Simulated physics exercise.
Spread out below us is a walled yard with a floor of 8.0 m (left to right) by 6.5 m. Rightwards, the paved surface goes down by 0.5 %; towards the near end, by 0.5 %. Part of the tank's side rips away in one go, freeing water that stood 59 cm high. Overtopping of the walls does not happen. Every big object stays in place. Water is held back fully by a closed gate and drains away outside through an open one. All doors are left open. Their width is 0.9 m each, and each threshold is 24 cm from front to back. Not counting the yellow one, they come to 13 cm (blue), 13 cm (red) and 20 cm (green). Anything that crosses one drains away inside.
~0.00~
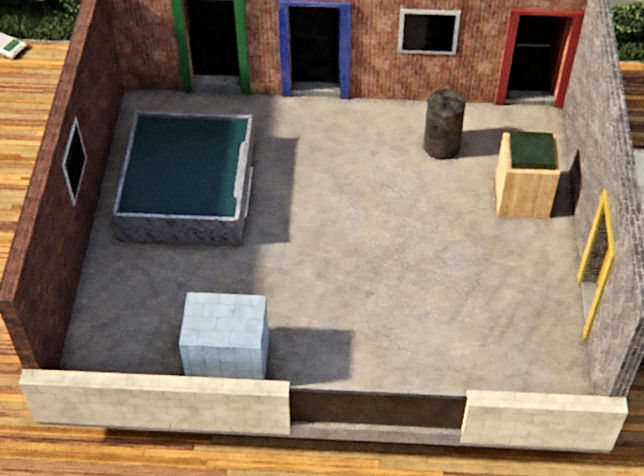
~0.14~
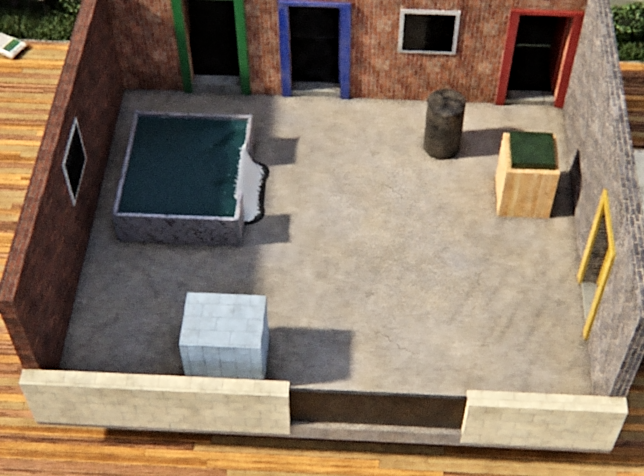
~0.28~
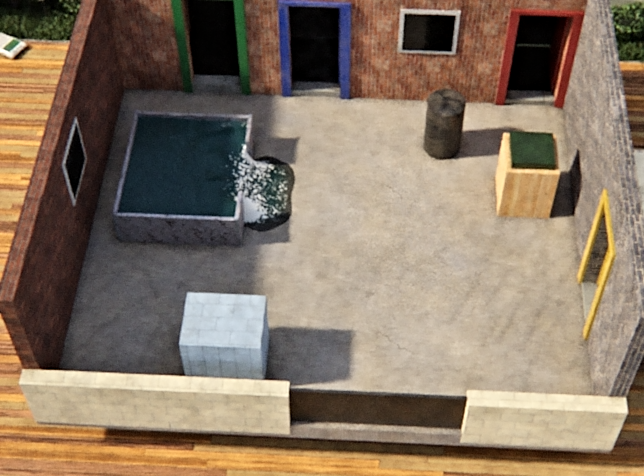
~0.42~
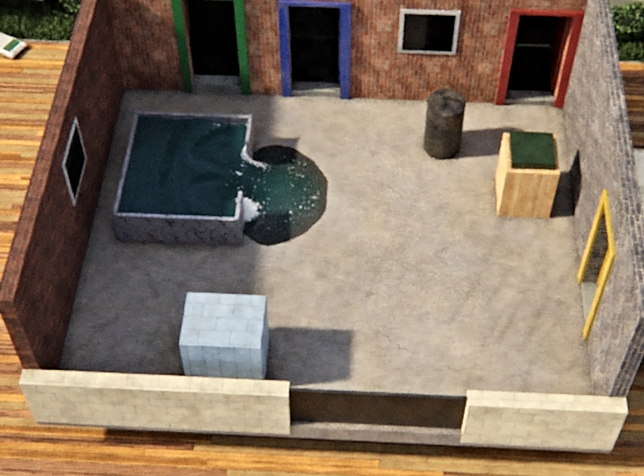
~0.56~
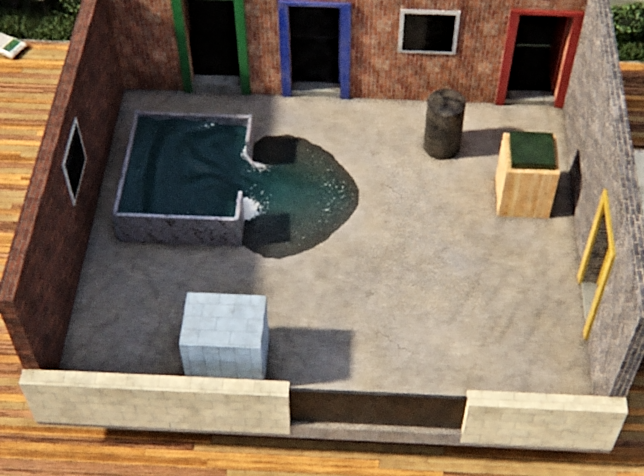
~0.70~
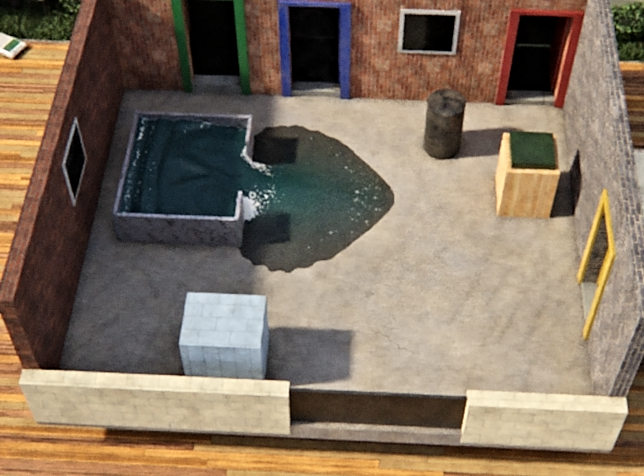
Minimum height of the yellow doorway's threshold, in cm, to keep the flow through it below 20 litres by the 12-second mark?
Roughly 11.5 cm.
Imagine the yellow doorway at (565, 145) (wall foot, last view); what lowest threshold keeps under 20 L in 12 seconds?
Around 12.5 cm would do it.
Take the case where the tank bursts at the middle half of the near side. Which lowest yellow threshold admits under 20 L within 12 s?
Roughly 7.0 cm.
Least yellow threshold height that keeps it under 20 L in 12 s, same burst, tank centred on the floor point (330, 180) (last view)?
Roughly 11.0 centimetres.
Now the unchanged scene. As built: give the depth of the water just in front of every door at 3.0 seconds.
Centimetres: Blue = 2, red = 4, yellow = 14, green = 0.
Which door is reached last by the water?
Green.
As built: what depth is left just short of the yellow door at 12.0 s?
It comes to about 9.0 centimetres deep.
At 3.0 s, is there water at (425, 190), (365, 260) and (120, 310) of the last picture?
1: Awash; 2: Awash; 3: Unwetted.
After 1.4 s water covers 25 % of the floor, deepest (36 cm) near (250, 192); it has not reached the yellow door.
After 3.0 s water covers 55 % of the floor, deepest (22 cm) near (560, 114); 14 cm at the yellow door, 10 litres in over its 6 cm threshold.
After 12.0 s water covers 90 % of the floor, deepest (11 cm) near (320, 412); 9 cm at the yellow door, 124 litres in over its 6 cm threshold.
At the yellow door as built, the water arrived by 2.4 s and peaked near 14 cm at 3.2 s.
With a threshold of 10.5 cm, 30 litres would have come in within the 12 s; with 14 cm, 7 litres. So under 20 litres takes about 11.5 cm.
